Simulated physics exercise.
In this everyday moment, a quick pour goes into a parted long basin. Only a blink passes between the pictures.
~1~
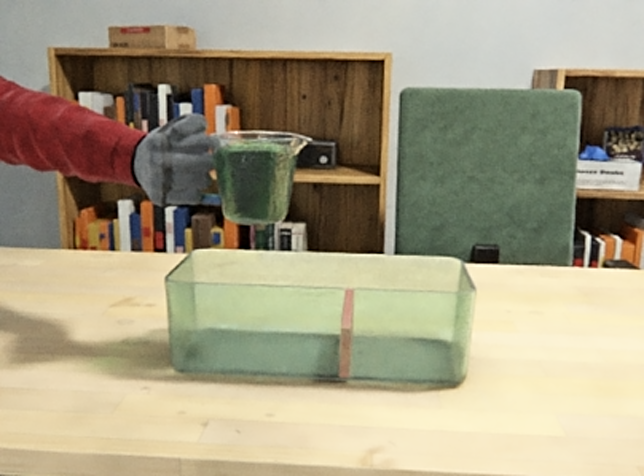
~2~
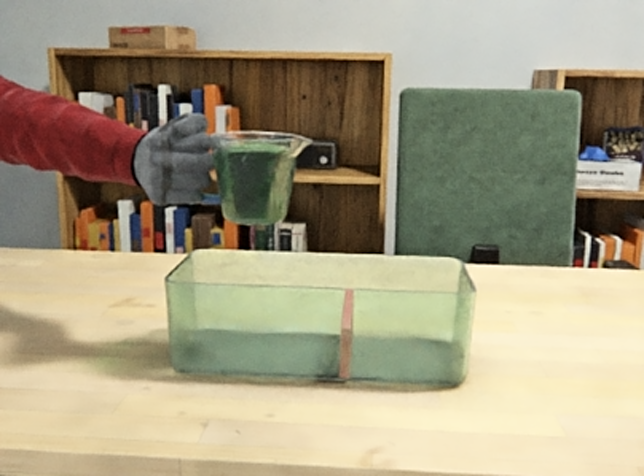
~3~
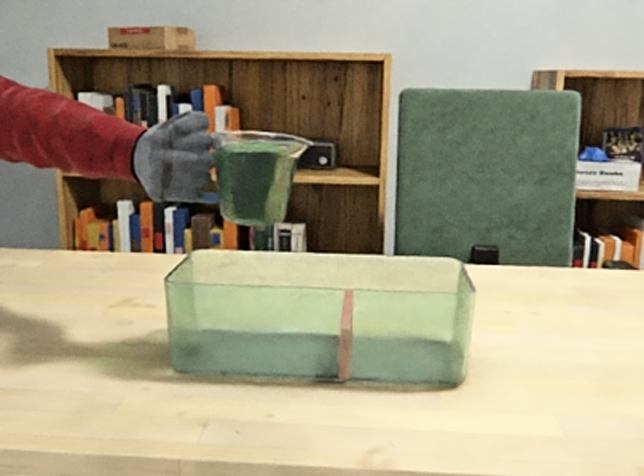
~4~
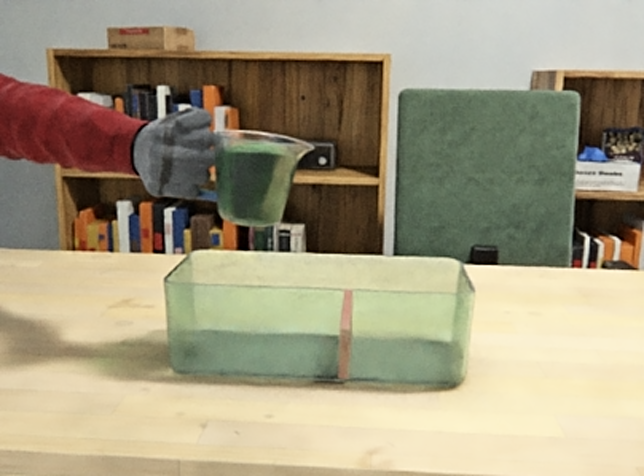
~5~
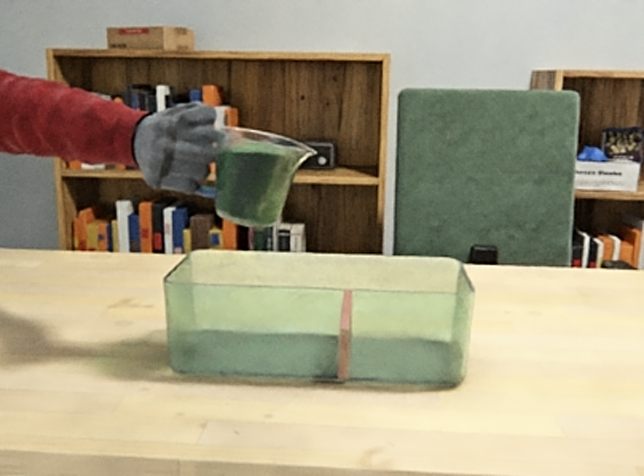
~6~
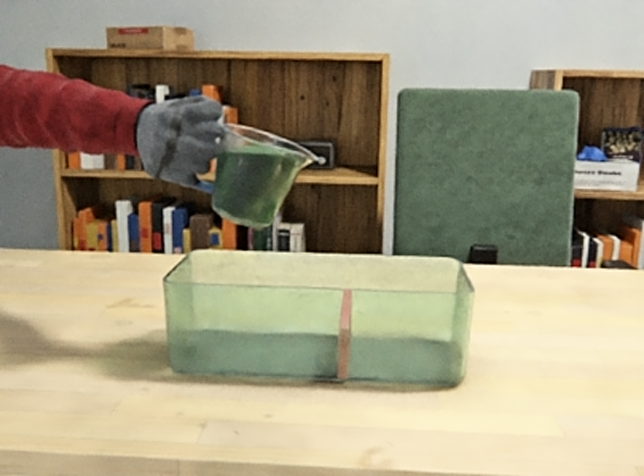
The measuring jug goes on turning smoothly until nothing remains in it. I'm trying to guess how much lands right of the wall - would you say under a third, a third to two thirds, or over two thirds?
The share right of the wall fails to exceed two thirds but reaches one third.
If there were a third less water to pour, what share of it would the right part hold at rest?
Estimate: Around 10 per cent.
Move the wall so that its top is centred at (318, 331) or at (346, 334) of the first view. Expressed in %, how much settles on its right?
Well, it's close to 85 per cent for the first one, then 55 per cent for the other.
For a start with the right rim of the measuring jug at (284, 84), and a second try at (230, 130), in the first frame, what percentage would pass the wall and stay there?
The first start yields 15 per cent, the second 0 per cent.
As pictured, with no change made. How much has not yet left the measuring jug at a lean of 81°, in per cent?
My estimate is close to 55 percent remaining.
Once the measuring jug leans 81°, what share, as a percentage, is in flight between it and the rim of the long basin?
I'd reckon some 25 per cent.
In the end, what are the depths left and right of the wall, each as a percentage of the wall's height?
Left near 20; right near 20.
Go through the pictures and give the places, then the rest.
In the first frame, tilt 0°; pouring edge (312, 139); surface from (216, 148) to (297, 150); the long basin's rim runs from (179, 266) to (468, 276); the wall's top is at (348, 309).
In the second frame, tilt 1°; pouring edge (313, 140); surface from (217, 148) to (296, 150).
In the third frame, tilt 3°; pouring edge (313, 143); surface from (218, 147) to (297, 151).
In the fourth frame, tilt 6°; pouring edge (315, 147); surface from (219, 148) to (299, 152).
In the fifth frame, tilt 11°; pouring edge (317, 152); surface from (220, 148) to (302, 154).
In the sixth frame, tilt 17°; pouring edge (319, 159); surface from (222, 150) to (307, 155).
A moment on, the measuring jug is tipped on its side and 56 per cent is still to pour, 2 is left of the wall and 20 right of it.
Next, the measuring jug is tipped right over and 4 per cent is still to pour, 51 is left of the wall and 40 right of it.
Then the measuring jug is tipped right over and 0 per cent is still to pour, 59 is left of the wall and 41 right of it.
Later the measuring jug is tipped right over and 0 per cent is still to pour, 59 is left of the wall and 41 right of it.
In the end 59 per cent lies left of the wall, 41 right of it and 0 outside.
